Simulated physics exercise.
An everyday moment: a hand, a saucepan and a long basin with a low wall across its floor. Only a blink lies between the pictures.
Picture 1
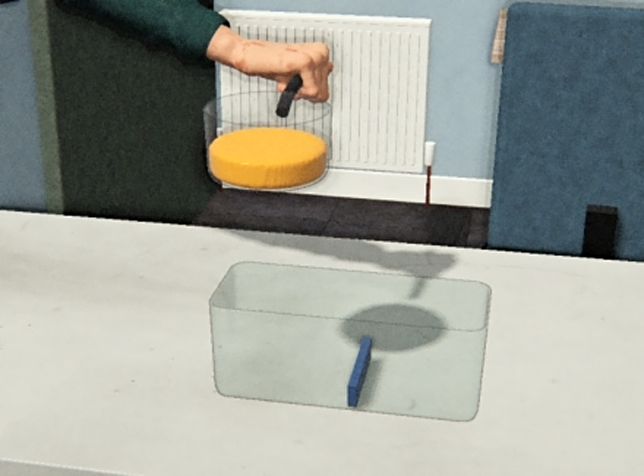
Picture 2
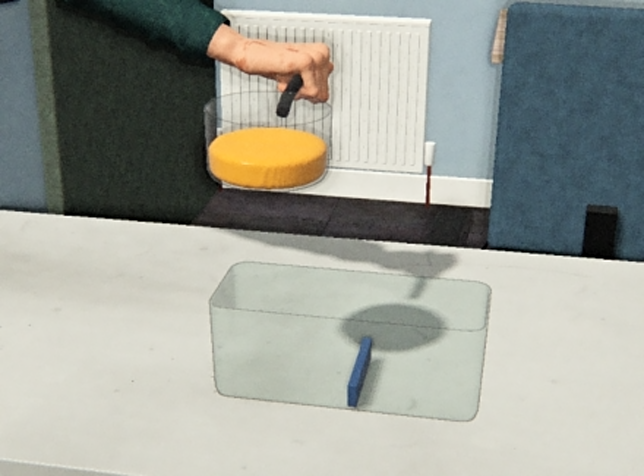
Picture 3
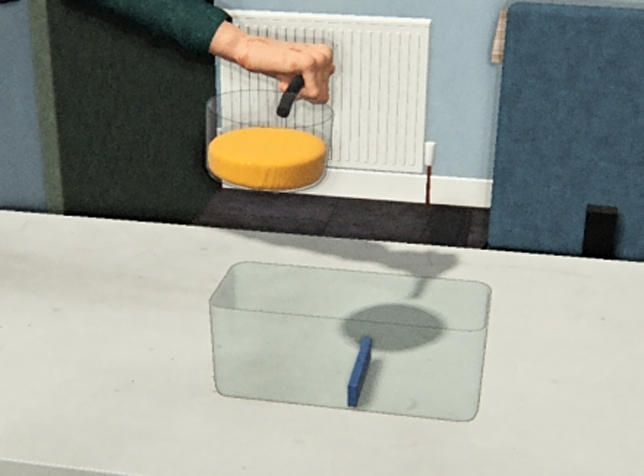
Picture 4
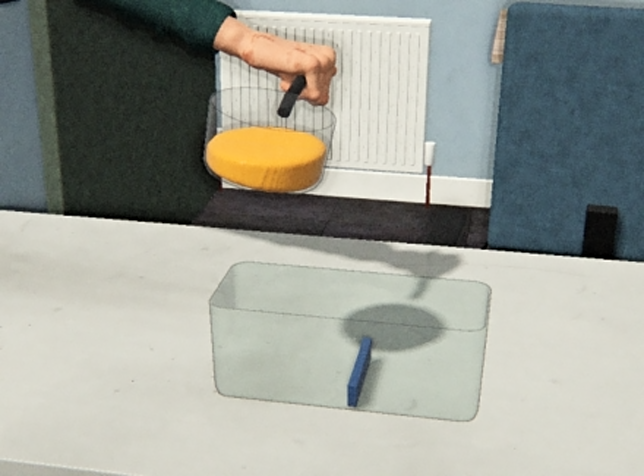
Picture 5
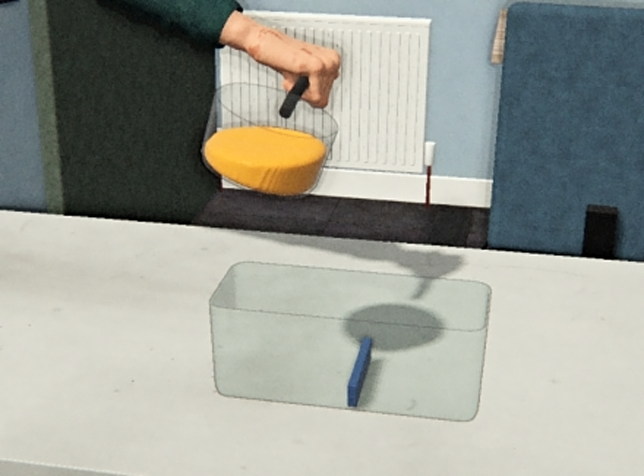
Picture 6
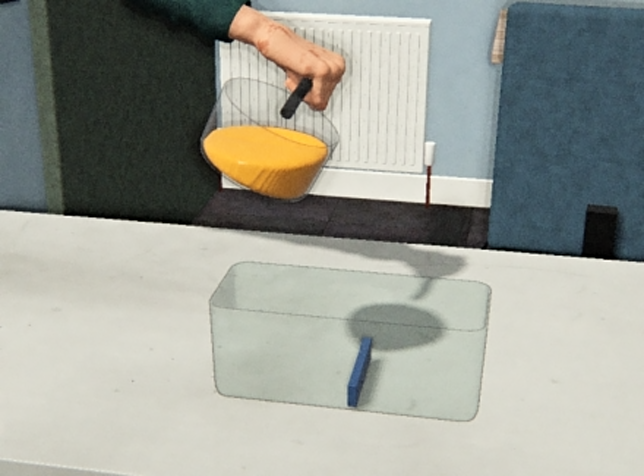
Above a long clear basin, a hand gradually tilts a clear saucepan of orange juice rightward.
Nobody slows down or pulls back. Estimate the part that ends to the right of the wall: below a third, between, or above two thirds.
It comes to between a third and two thirds.
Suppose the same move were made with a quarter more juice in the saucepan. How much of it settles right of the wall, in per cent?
It comes to 55 per cent or so.
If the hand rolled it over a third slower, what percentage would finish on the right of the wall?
About 60 per cent.
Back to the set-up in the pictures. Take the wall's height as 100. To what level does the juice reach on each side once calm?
The left part 40 per cent, the right part 50.
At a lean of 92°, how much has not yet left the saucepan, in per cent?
Some 45 per cent.
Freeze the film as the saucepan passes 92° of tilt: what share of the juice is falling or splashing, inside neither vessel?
Close to 50 per cent.
A moment on, the saucepan is tipped on its side and 43 per cent is still to pour, 1 is left of the wall and 9 right of it.
Next, the saucepan is tipped right over and 4 per cent is still to pour, 32 is left of the wall and 50 right of it.
Then the saucepan is tipped right over and 0 per cent is still to pour, 48 is left of the wall and 51 right of it.
Later the saucepan is tipped right over and 0 per cent is still to pour, 48 is left of the wall and 51 right of it.
At rest 48 per cent lies left of the wall, 51 right of it and 1 outside.
